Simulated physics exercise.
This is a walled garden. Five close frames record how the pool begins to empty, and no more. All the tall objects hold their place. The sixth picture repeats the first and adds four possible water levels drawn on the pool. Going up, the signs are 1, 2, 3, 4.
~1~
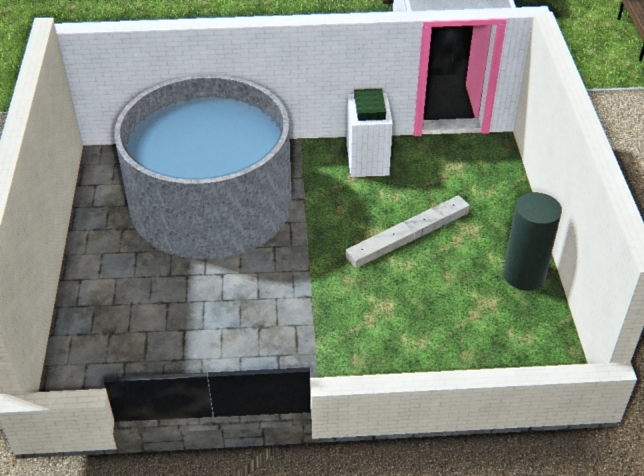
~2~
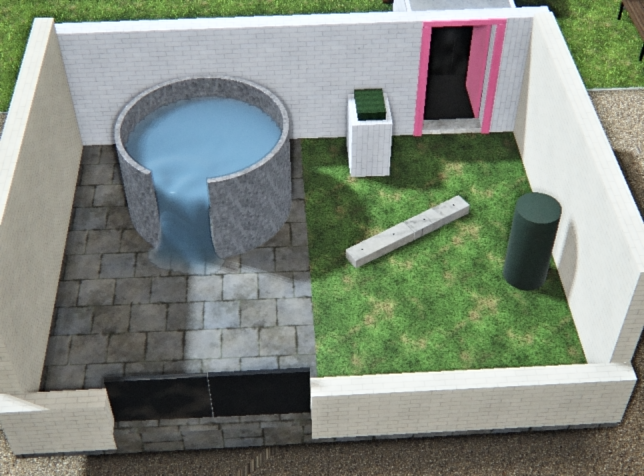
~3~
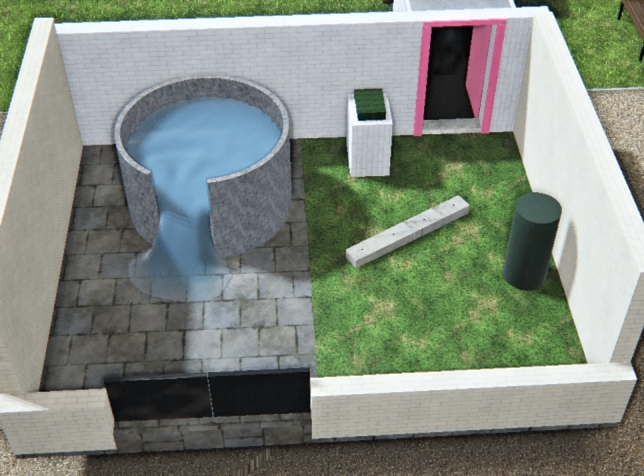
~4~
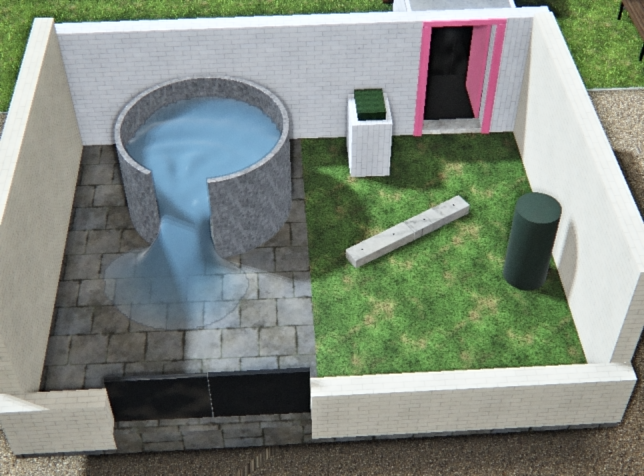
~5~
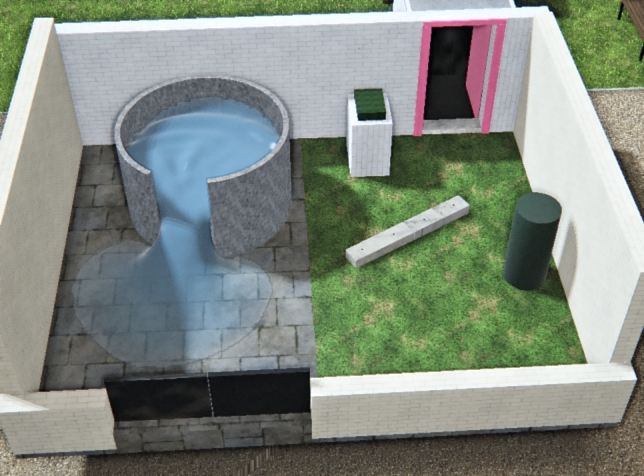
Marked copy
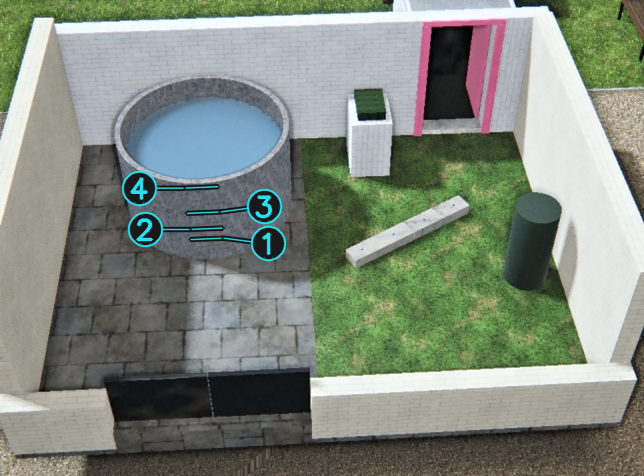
A walled garden, half grey paving and half grass, is seen from above through a still camera. A round grey stone pool of blue water stands on the paving at left, with a white planter, a pale beam, a dark green cylinder and a pink doorway to the right and a black gate at the front. The pool's front opens in a gap, and water pours out and spreads forward across the paving.
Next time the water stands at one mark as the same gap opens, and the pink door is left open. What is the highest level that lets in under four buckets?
That is line 3.
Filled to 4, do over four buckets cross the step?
Yes, that goes wrong.
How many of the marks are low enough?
Three of them.
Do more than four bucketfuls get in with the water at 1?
No, that is safe.
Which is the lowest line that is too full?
4.
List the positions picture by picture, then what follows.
Water in the pool at rest, its middle at (204, 144); foot of the pink doorway at (451, 133); shut gate at (209, 381).
Water covers 1 % of the ground and shows as far out as (216, 267).
Water covers 3 % of the ground and shows as far out as (149, 290).
Water covers 7 % of the ground and shows as far out as (156, 323).
Water covers 13 % of the ground and shows as far out as (104, 340).
On the marked copy, 1 at (207, 238); 2 at (205, 228); 3 at (203, 212); 4 at (200, 187); from the bottom up 1, 2, 3, 4.
With 1, nothing gets over.
With 2, nothing gets over.
With 3, a bucket or two gets in.
With 4, about 13 bucketfuls get in.
